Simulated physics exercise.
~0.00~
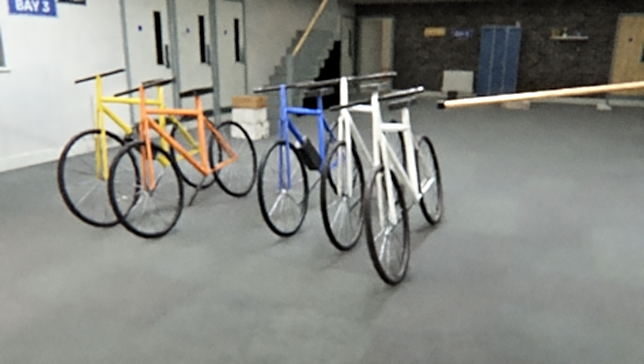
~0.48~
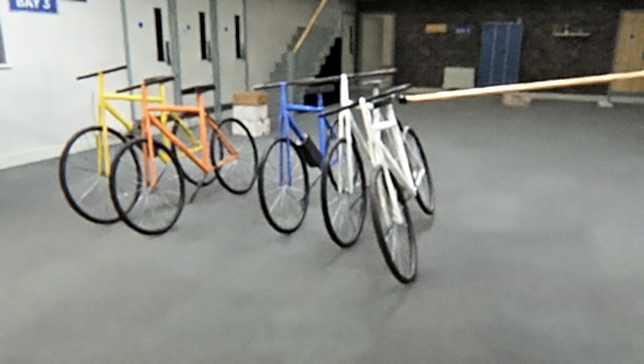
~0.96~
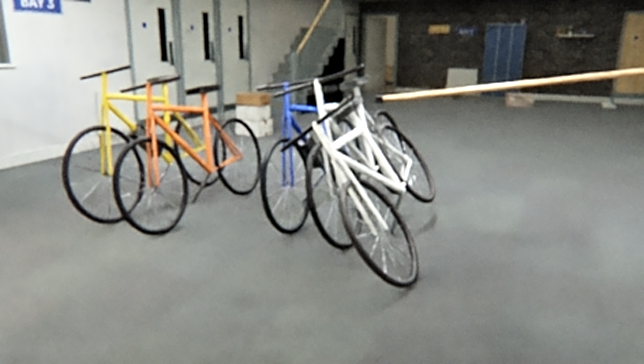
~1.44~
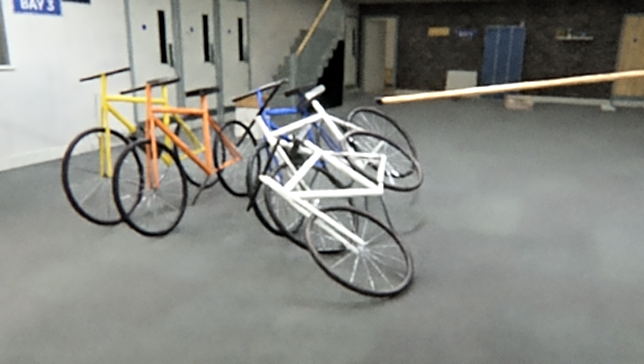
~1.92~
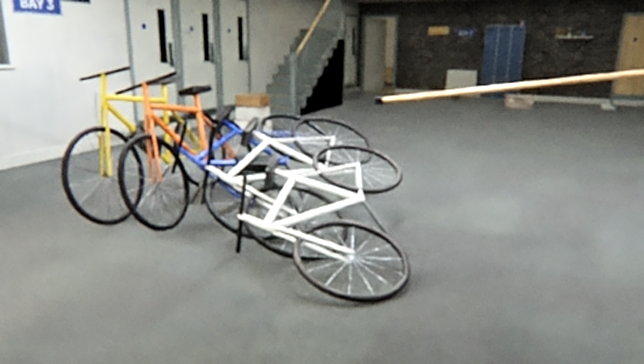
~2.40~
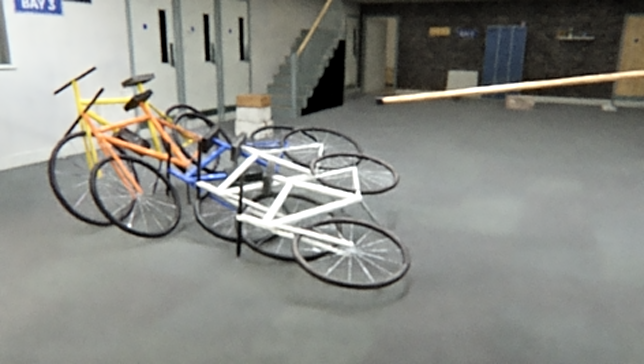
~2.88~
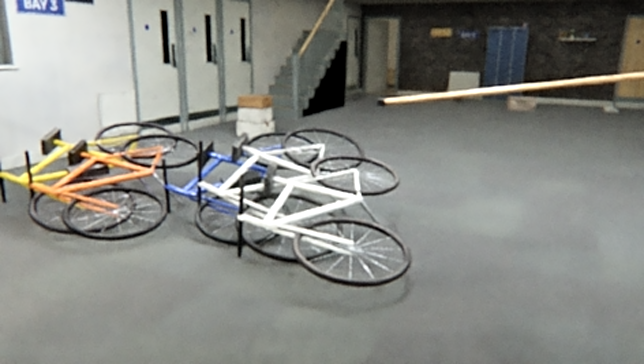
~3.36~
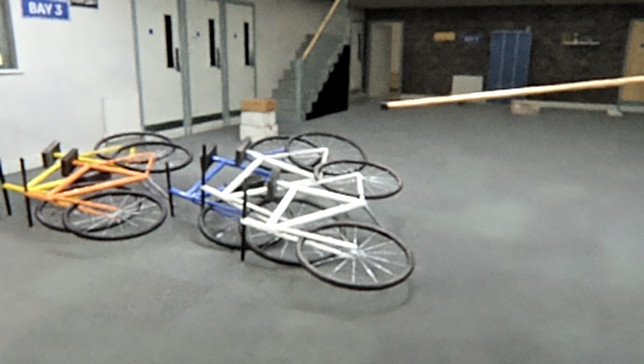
Five bicycles stood in a row in a grey hall until a wooden pole pushed the nearest white one over to the left, and the other white one, the blue, the orange and the yellow toppled in turn, leaving them all lying on the floor.
